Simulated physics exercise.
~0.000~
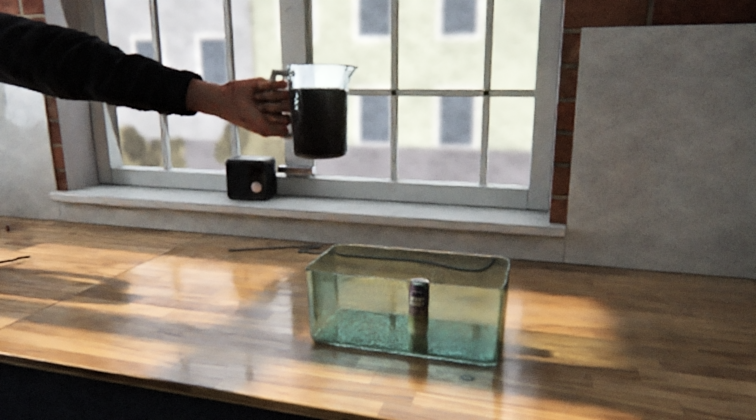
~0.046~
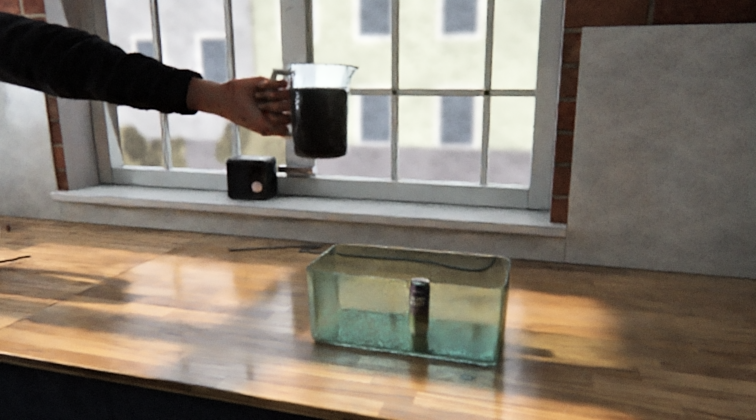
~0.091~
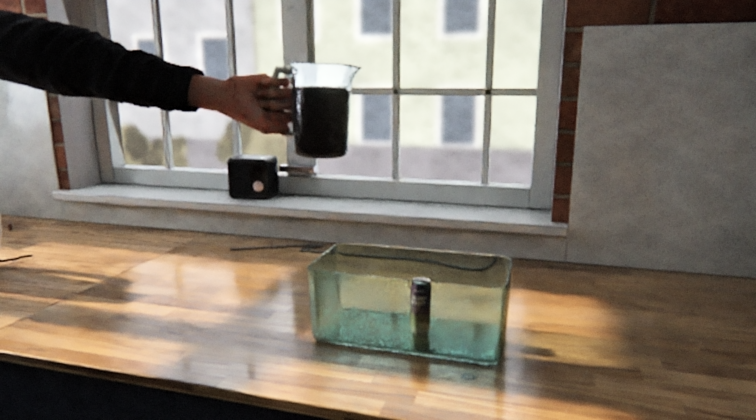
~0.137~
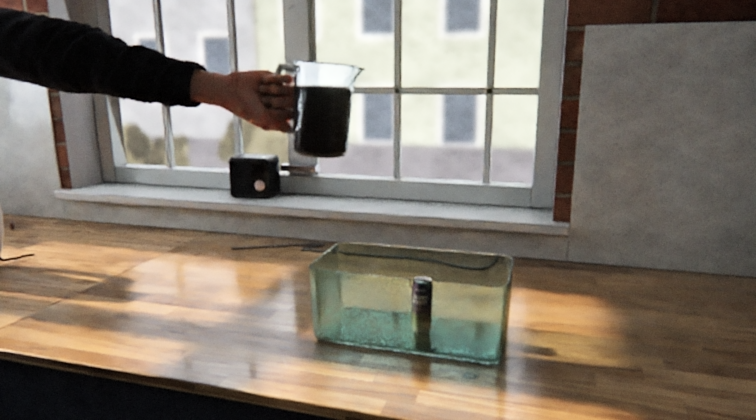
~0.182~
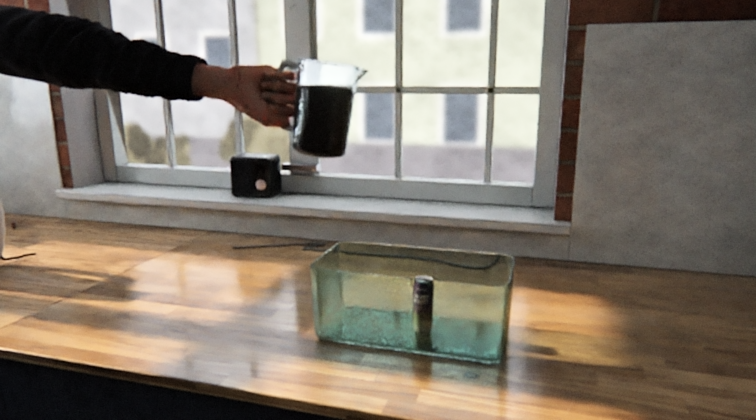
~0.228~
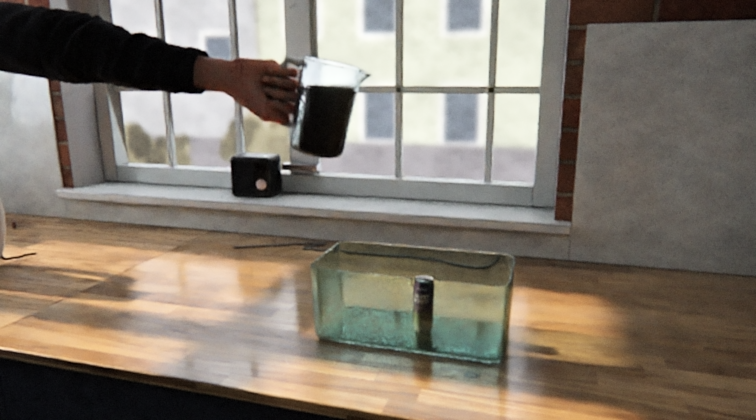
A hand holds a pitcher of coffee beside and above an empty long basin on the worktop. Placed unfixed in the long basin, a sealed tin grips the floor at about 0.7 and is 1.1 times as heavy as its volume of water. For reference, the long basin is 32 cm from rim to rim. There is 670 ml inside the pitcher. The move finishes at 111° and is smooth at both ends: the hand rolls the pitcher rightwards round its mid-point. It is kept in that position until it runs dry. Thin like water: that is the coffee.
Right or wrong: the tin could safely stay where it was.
Right, it remains upright.
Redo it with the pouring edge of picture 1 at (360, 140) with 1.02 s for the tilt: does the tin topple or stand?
Result: Tin tipped over.
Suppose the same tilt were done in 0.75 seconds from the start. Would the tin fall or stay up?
Then it remains upright.
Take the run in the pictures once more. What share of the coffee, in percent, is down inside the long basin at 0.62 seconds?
Estimate - around 0 in a hundred parts.
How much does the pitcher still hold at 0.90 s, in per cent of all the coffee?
Around 34 in a hundred is still there.
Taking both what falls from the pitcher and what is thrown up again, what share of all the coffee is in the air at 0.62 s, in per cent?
10 %.
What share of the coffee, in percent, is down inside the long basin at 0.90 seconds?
Near 30 per cent of the total.
After 0.62 s the tilt is 73° and 89 per cent is still to pour; the tin stands where it began.
After 0.90 s the tilt is 107° and 34 per cent is still to pour; the tin stands where it began.
After 1.20 s the tilt is 111° and 2 per cent is still to pour; the tin stands where it began.
After 1.52 s the tilt is 111° and 0 per cent is still to pour; the tin stands 1 cm from where it began.
In the end the tin stands 1 cm from where it began.
